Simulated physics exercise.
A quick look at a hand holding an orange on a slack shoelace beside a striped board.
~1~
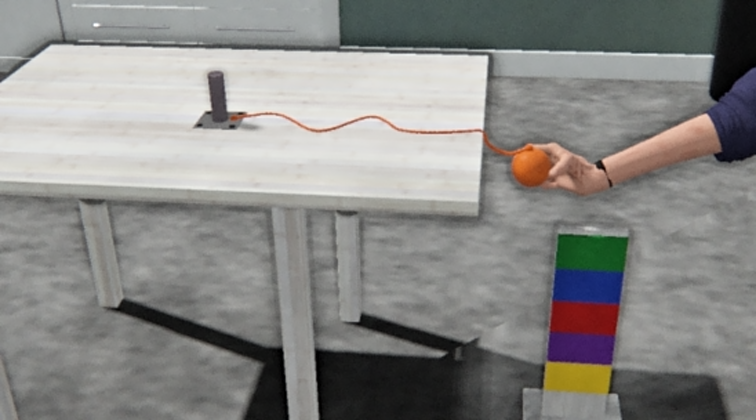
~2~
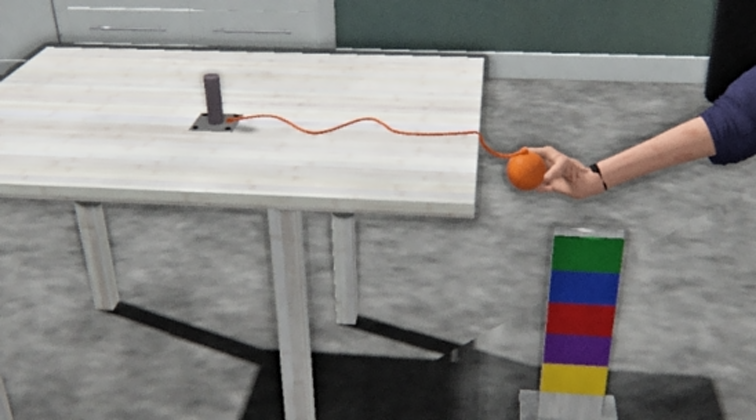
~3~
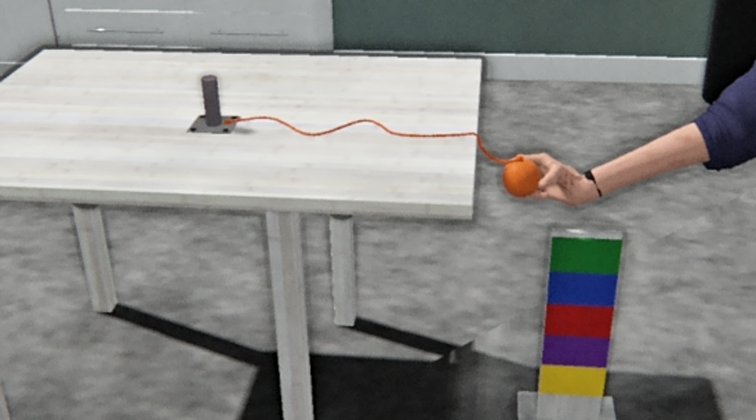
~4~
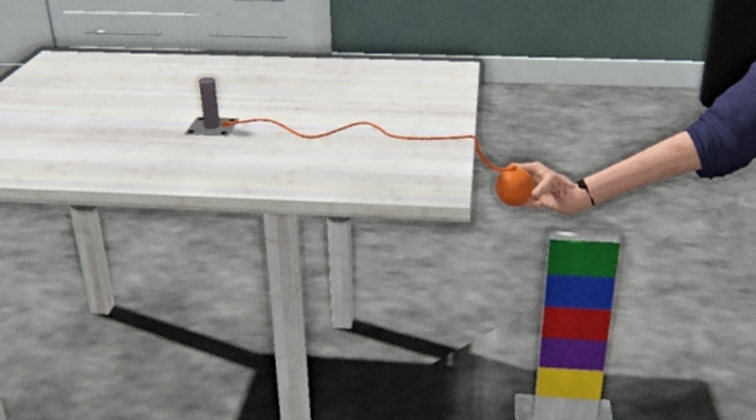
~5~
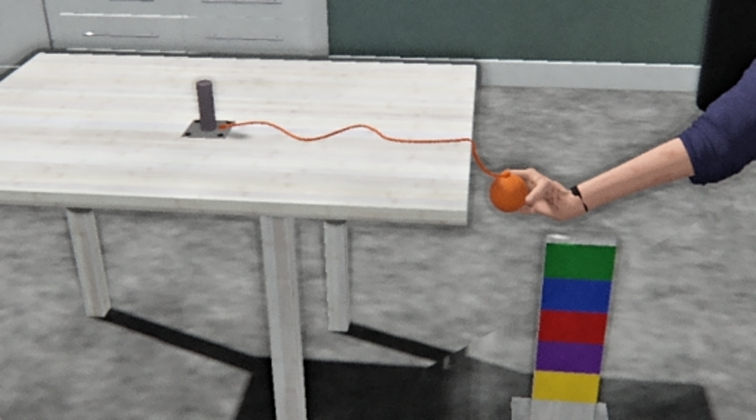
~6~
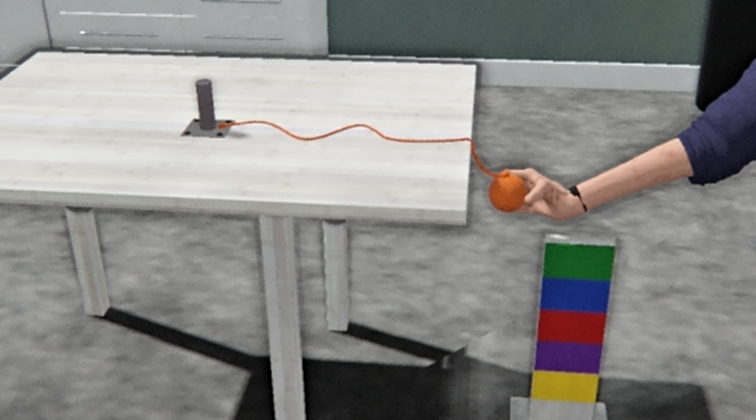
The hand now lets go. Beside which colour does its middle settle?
Its middle rests at the green band.
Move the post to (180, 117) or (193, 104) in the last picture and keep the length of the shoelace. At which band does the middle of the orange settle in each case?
Taking them in turn: Higher than all five; higher than all five.
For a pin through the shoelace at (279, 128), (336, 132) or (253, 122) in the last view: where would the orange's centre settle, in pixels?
In that order: (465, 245), (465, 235) and (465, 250).
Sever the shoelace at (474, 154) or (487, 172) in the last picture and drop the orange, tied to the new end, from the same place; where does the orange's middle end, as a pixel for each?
Near (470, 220) and (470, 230).
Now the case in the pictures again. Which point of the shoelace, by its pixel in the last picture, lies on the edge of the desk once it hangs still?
Near (421, 141).
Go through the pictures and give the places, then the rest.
In the first frame, orange (532, 168); green (591, 255); blue (588, 287); red (584, 319); purple (581, 350); yellow (578, 379).
In the second frame, orange (527, 171); shoelace through (257, 117) (300, 130) (359, 121) (404, 133) (468, 133).
In the third frame, orange (522, 178).
In the fourth frame, orange (515, 187); shoelace through (252, 121) (296, 134) (354, 125) (399, 138) (464, 137).
In the fifth frame, orange (509, 193).
In the sixth frame, orange (508, 193); shoelace through (249, 123) (292, 136) (351, 127) (396, 140) (460, 140).
A little later, orange near (493, 249); level with green.
Next, orange near (442, 250); level with green.
Later still, orange near (468, 255); level with green.
When it is over, orange near (466, 254); level with green. The green one.
